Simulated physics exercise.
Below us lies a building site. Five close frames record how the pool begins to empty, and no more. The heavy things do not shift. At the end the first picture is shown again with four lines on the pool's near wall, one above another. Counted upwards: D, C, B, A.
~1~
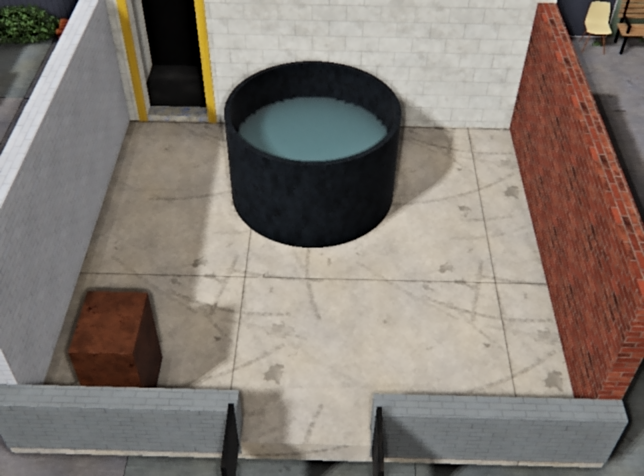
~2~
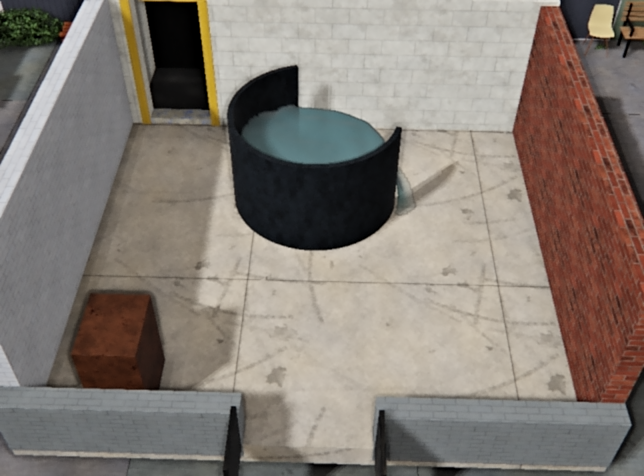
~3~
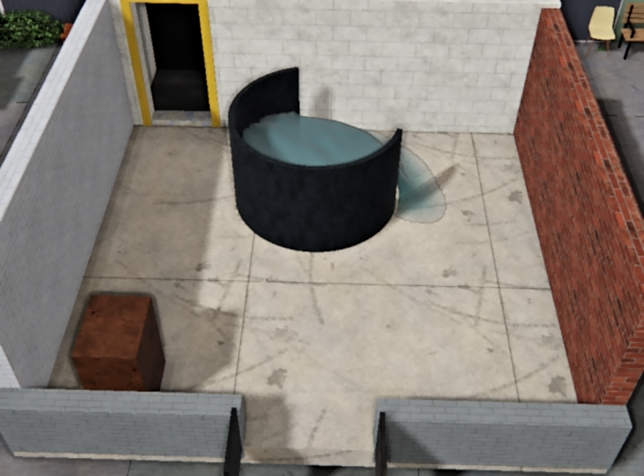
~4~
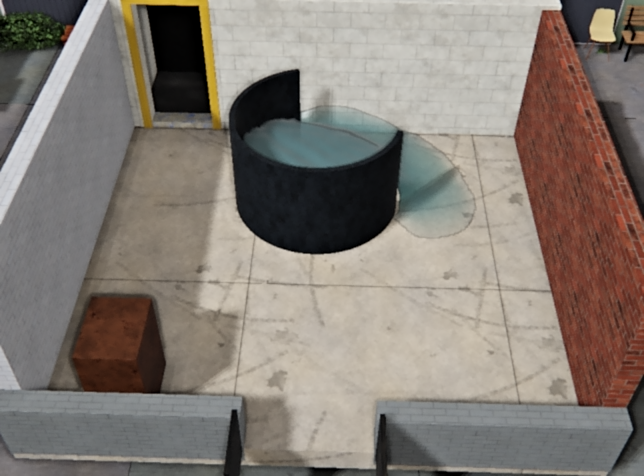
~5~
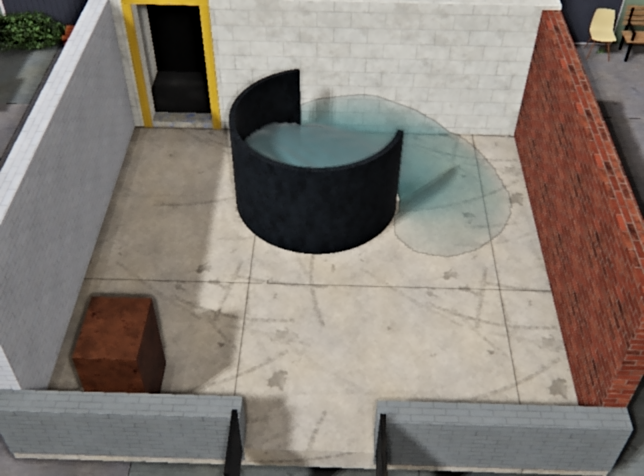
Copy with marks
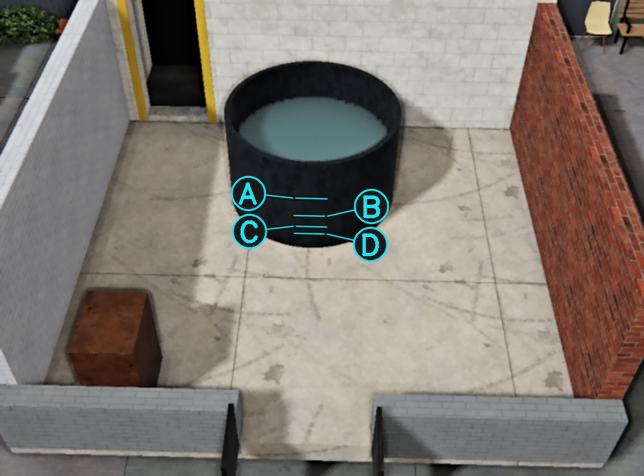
A round black pool of blue-green water stands toward the back of a walled concrete yard on a building site, seen from above. A yellow-framed doorway is at the back left beside a white block wall, with red brick on the right, a rusty brown block at front left and an open gate in front. The pool's back-right side disappears, and water spreads rightward and backward across the floor in a widening, thinning sheet.
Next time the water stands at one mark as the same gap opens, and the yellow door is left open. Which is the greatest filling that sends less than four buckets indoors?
A will do.
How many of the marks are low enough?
All of them.
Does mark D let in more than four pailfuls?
No, that is safe.
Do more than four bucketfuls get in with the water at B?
No, that is safe.
On the marked copy, A at (310, 198); B at (310, 215); C at (310, 226); D at (310, 233); from the bottom up D, C, B, A.
If A is chosen, a bucket or two gets in.
If B is chosen, nothing gets over.
If C is chosen, nothing gets over.
If D is chosen, nothing gets over.
